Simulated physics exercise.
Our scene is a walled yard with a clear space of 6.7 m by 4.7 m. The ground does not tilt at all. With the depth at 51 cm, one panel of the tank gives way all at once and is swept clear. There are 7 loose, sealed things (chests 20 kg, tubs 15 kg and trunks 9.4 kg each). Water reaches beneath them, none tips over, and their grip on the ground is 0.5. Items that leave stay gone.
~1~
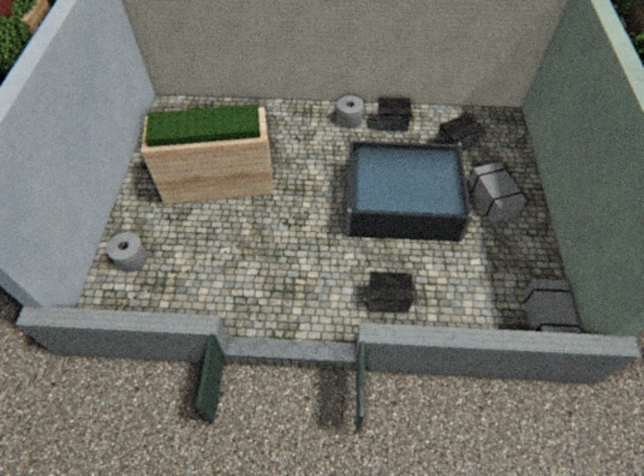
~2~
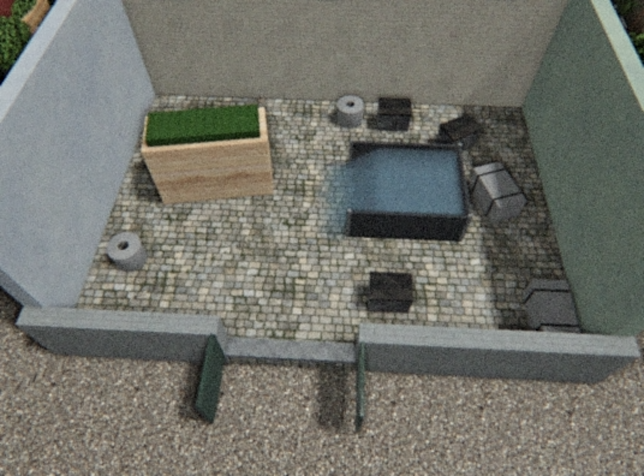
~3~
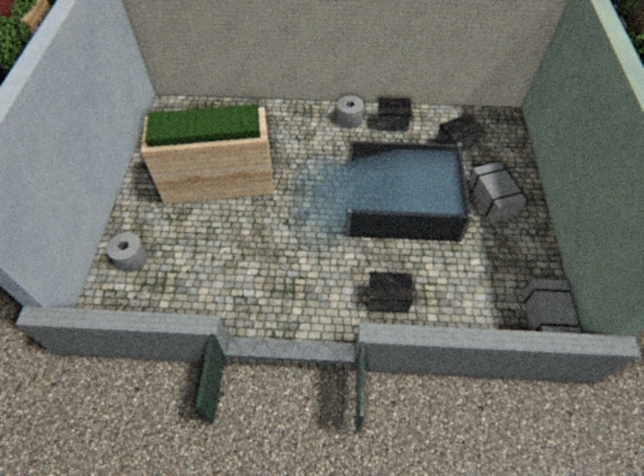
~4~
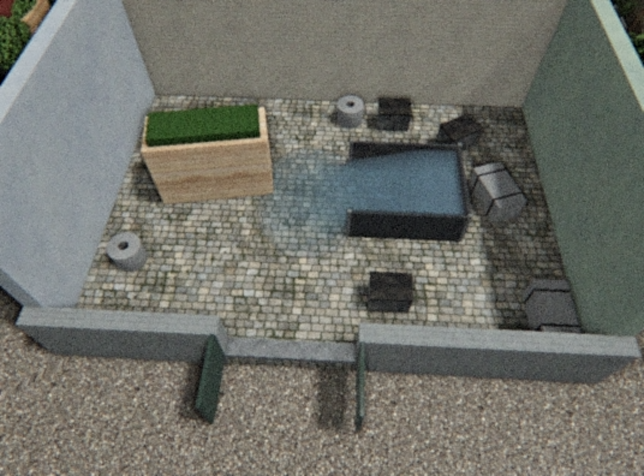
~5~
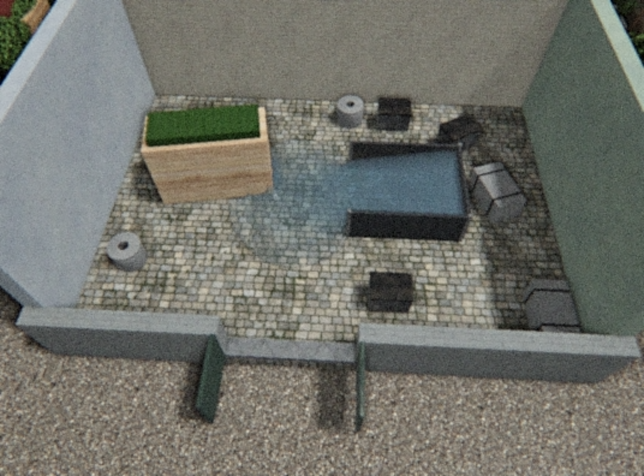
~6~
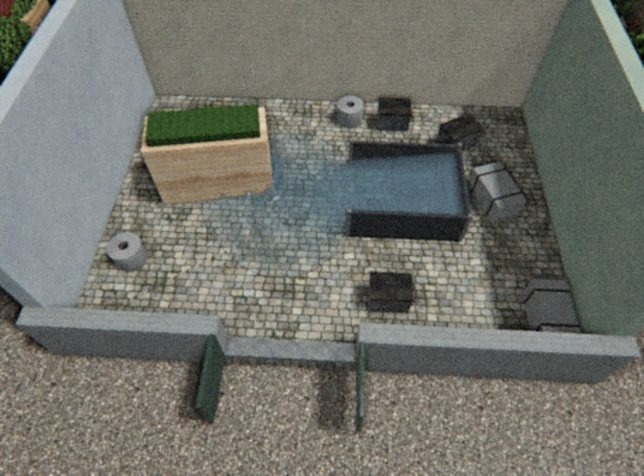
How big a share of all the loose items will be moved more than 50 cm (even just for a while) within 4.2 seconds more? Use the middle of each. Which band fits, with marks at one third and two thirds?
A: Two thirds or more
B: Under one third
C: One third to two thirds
Answer: B.
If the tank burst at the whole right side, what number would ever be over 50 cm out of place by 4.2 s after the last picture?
The count would be 2.
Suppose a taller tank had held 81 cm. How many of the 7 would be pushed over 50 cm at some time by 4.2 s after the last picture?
Then the count would be 1.
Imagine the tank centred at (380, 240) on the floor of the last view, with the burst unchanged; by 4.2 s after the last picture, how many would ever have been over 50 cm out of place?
Then 1 of them would.
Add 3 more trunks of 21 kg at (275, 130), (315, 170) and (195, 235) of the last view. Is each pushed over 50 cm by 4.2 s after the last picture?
Respectively: Tops it; tops it; tops it.
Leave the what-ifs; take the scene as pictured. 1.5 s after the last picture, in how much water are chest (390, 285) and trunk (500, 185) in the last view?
First roughly 0 cm, second roughly 0 cm.
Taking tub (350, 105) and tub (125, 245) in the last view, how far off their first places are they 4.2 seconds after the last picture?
The first ends 0 centimetres from its start and the second 80 centimetres.
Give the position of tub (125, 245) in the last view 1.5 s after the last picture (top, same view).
Position: About (99, 258).
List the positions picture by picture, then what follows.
The first picture shows a chest at (392, 286), on the bottom; a chest at (395, 106), on the bottom; 2.1 m2 under water; 0 of 7 have shifted.
The second picture shows a chest at (392, 286), on the bottom; a chest at (395, 106), on the bottom; 2.8 m2 under water; 0 of 7 have shifted.
The third picture shows a chest at (392, 286) rests on the ground; a chest at (395, 106), on the bottom; water covers 3.6 m2; 0 of 7 have shifted.
The fourth picture shows a chest at (392, 286) rests on the ground; a chest at (395, 106), on the bottom; 4.5 m2 under water; 0 of 7 have shifted.
The fifth picture shows a chest at (392, 286), on the bottom; a chest at (395, 106), on the bottom; water covers 5.4 m2; 0 of 7 have shifted.
The sixth picture shows a chest at (392, 286), on the bottom; a chest at (395, 106) rests on the ground; 6.3 m2 under water; 0 of 7 have shifted.
Then, 0.4 s after the last picture 0 of 7 are over 50 cm from their spots; 0 afloat.
Then, 1.5 s after the last picture 0 of 7 are over 50 cm from their spots; 0 afloat.
Then, 2.8 s after the last picture 1 of 7 are over 50 cm from their spots; 1 afloat.
Then, 4.2 s after the last picture 1 of 7 are over 50 cm from their spots, and 1 have been at some point; 0 afloat.
